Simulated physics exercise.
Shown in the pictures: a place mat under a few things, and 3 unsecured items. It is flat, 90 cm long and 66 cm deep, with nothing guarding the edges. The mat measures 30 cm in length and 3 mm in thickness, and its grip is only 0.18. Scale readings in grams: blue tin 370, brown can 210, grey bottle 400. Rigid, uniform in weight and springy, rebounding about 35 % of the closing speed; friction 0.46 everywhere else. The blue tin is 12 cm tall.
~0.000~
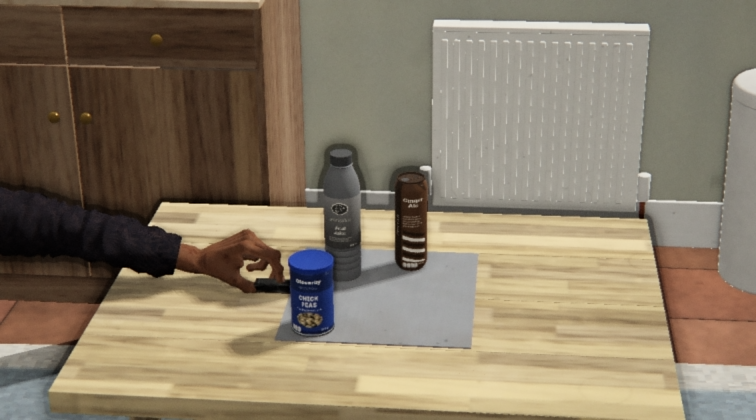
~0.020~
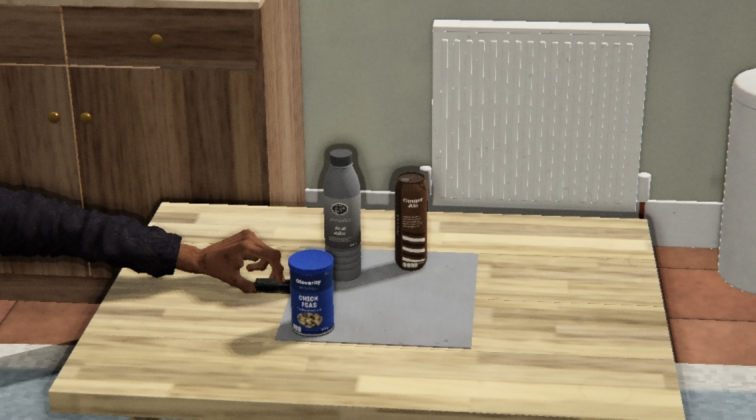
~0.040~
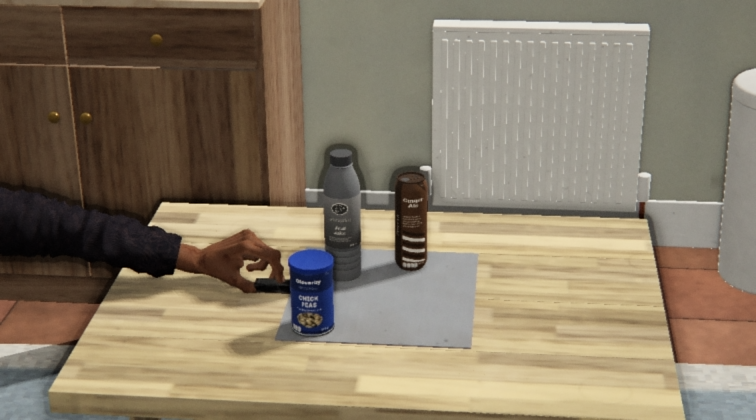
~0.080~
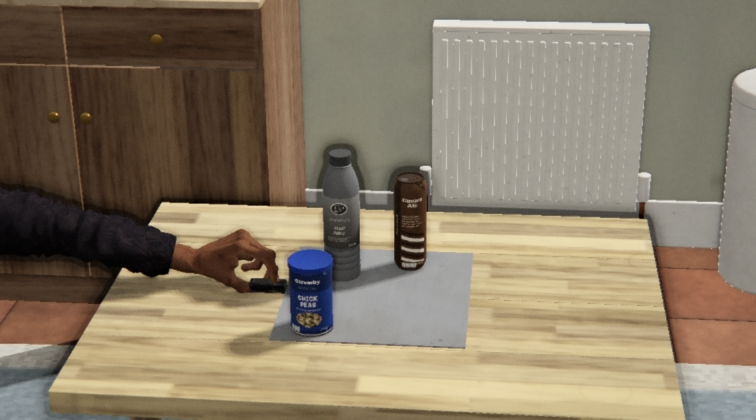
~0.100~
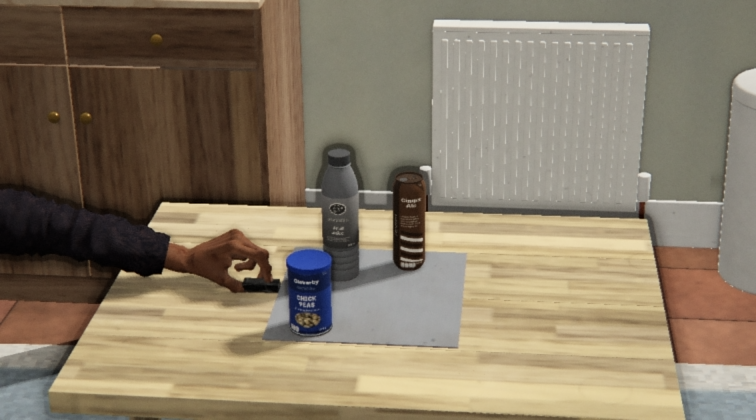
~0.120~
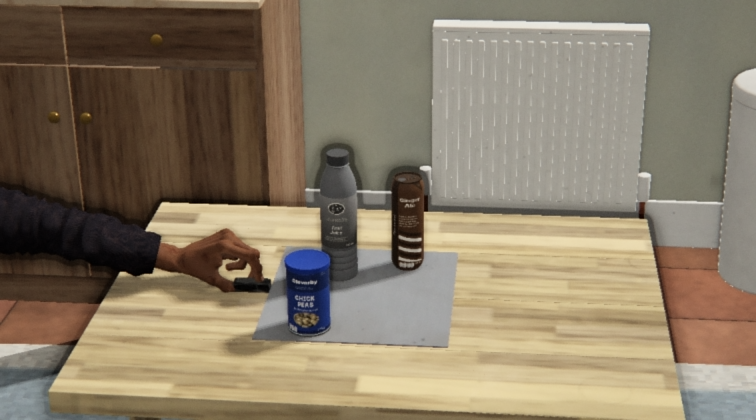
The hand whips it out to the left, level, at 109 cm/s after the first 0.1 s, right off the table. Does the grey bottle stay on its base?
No, it goes over.
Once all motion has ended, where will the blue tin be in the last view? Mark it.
Close to pixel (135, 288) in the final view.
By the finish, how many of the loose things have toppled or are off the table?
The tally is 1.
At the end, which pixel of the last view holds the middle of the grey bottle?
It comes to a stop close to (154, 253).
After 0.32 s, mat out by 25 cm; grey bottle moved 7 cm near (301, 213); brown can 5° off upright; blue tin moved 7 cm.
After 0.42 s, mat out by 36 cm; grey bottle moved 13 cm near (266, 212); brown can 12° off upright; blue tin moved 13 cm.
After 0.62 s, mat out by 58 cm; grey bottle 26° off upright near (210, 211); blue tin moved 26 cm; brown can 6° off upright.
After 0.82 s, mat out by 78 cm; grey bottle on its side near (157, 253); blue tin moved 28 cm; brown can 7° off upright.
In the end (1.7 s), toppled on the table, grey bottle; not toppled but over 6 cm from the start, blue tin; brown can under 6 cm from the start. At the end, from the last picture's camera, grey bottle near (154, 253).
